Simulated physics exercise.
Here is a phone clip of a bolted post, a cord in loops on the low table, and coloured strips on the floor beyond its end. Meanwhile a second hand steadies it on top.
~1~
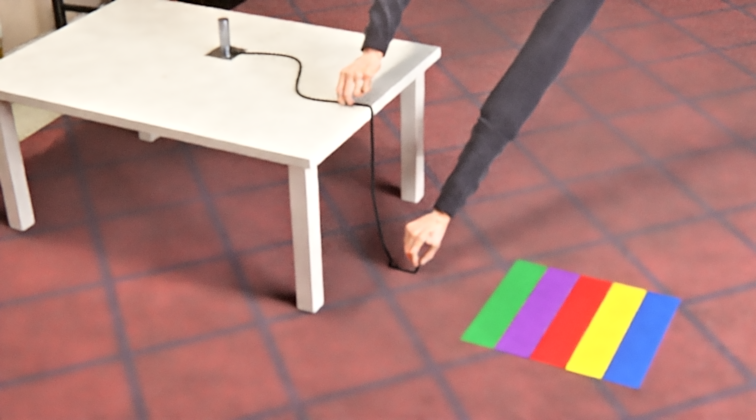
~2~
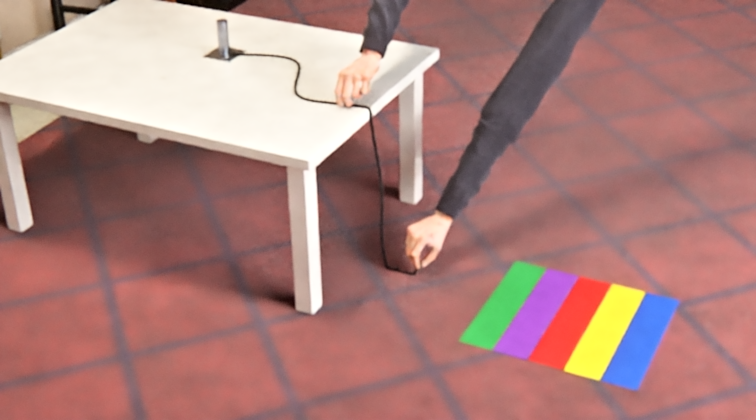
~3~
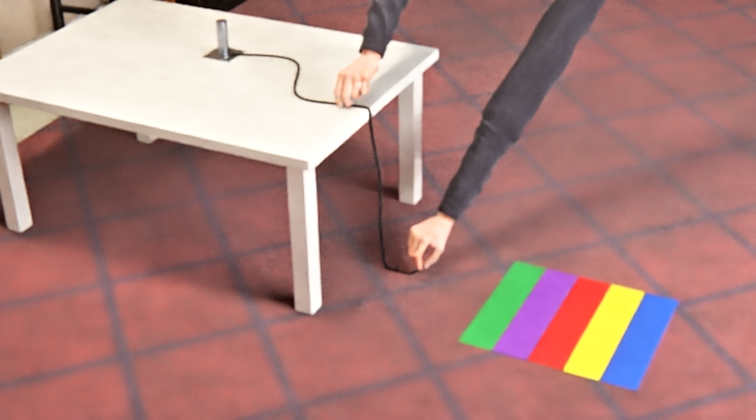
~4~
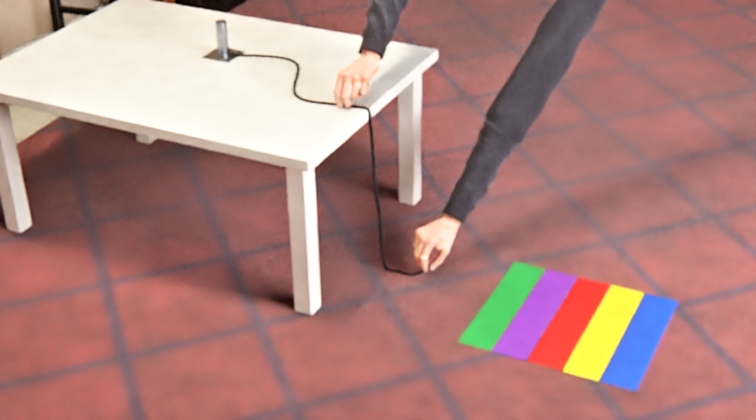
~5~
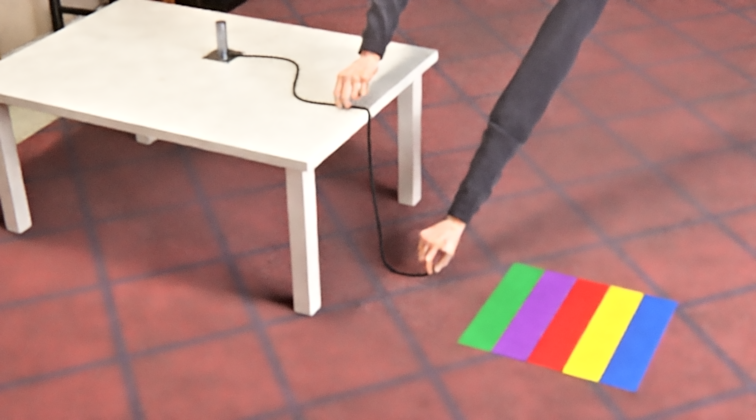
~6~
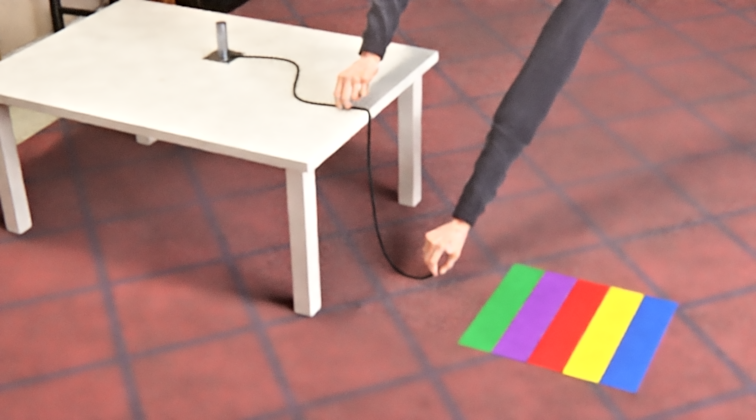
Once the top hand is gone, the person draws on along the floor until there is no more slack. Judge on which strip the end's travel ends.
Its travel ends on the red strip.
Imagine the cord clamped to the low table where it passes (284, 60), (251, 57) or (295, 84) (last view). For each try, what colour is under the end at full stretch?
You'd see red first, red next, and purple last.
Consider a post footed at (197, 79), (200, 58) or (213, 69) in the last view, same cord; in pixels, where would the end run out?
You'd find it around (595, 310), then (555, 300), and finally (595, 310).
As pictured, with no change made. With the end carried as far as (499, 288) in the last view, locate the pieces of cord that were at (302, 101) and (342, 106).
The first at (351, 98), the second at (377, 121).
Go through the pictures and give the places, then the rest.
In the first picture, end (419, 263); green (487, 328); purple (521, 338); red (556, 347); yellow (592, 357); blue (629, 367).
In the second picture, end (420, 265); cord through (266, 55) (298, 74) (311, 100) (372, 125) (382, 191) (384, 256).
In the third picture, end (423, 266).
In the fourth picture, end (429, 268); cord through (265, 56) (298, 75) (310, 101) (371, 126) (376, 191) (383, 257).
In the fifth picture, end (433, 270).
In the sixth picture, end (438, 272); cord through (265, 58) (297, 76) (309, 103) (369, 127) (372, 192) (388, 258).
Soon after, end near (499, 288); over green.
After that, end near (547, 300); over purple.
At the stop, end near (577, 307); over red. The red one.
